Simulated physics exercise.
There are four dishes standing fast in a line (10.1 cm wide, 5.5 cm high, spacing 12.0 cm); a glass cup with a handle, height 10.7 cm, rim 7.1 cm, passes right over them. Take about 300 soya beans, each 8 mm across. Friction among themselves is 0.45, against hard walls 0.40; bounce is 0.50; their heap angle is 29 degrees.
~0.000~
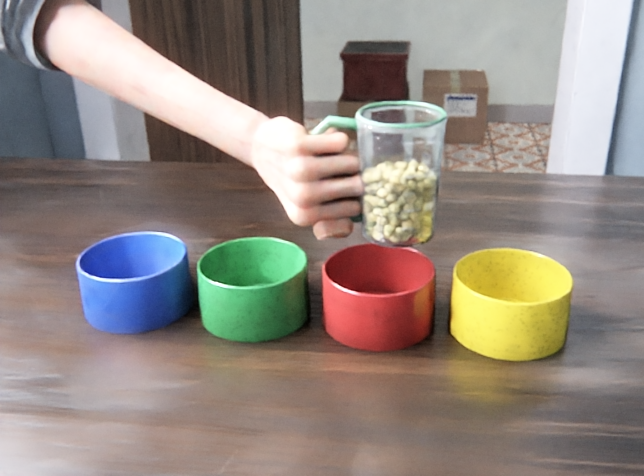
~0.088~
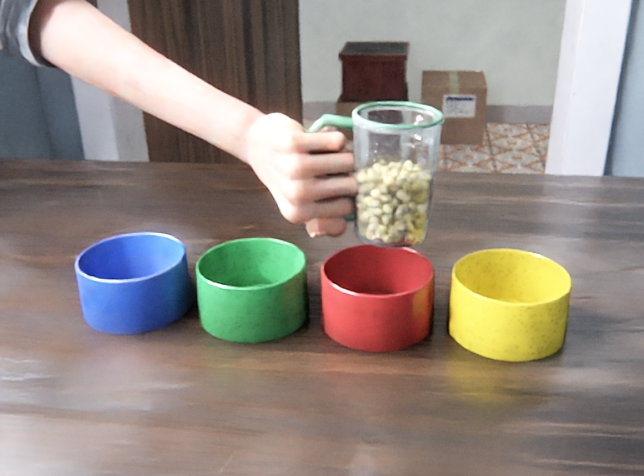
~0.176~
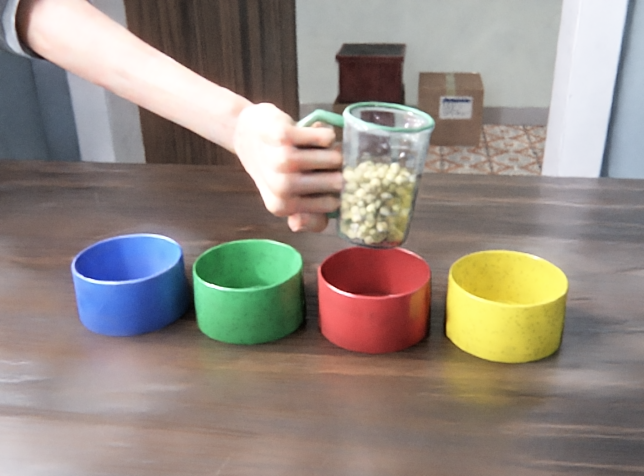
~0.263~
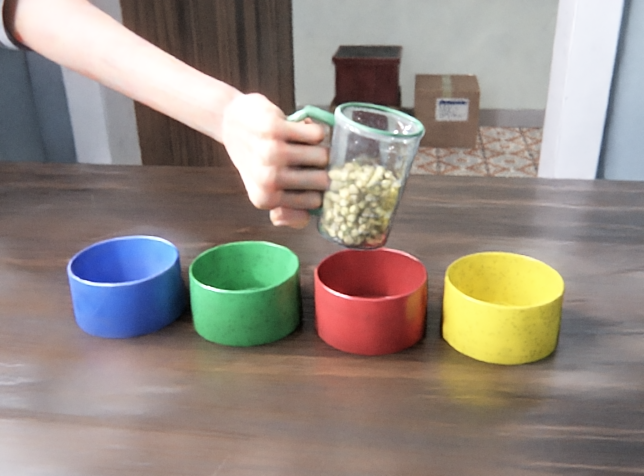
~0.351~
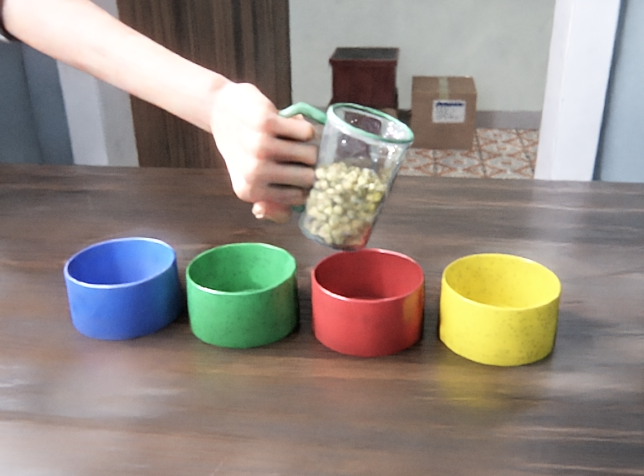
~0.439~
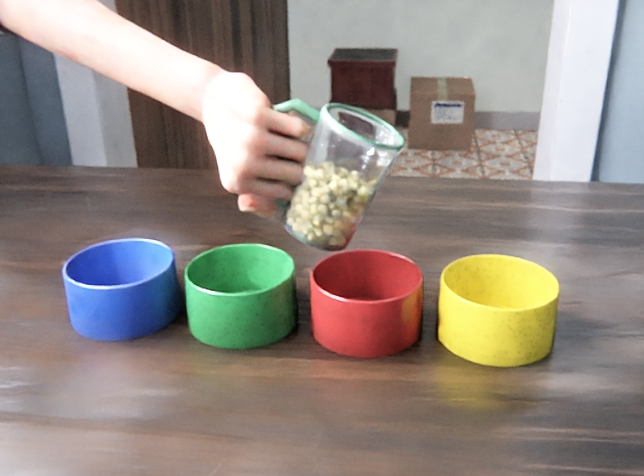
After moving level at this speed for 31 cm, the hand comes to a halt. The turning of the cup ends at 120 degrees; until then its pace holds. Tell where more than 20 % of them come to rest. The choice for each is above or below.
Red - below it, blue - below it, green - above it, yellow - below it, counter - below it.
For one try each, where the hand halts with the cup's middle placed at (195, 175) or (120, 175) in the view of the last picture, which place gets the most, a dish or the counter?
On the first run most goes to green, and on the second to green.
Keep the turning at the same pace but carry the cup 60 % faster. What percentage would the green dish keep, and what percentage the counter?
In that case green 0, counter 0.
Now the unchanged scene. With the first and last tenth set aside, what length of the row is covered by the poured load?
About 6 cm.
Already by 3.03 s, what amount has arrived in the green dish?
I'd say around 100 per cent.
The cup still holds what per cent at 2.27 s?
Around 0 percent.
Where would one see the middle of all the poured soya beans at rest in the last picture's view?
Look around (239, 301) in the last picture.
Then, at 1.54 s, tilt 93 degrees; cup holds 100 %.
After 2.27 s, tilt 120 degrees; cup holds 0 %, green 95 %.
After 3.03 s, tilt 120 degrees; cup holds 0 %, green 100 %.
At rest (3.3 s), red 0 %, blue 0 %, green 100 %, yellow 0 %, counter 0 %.
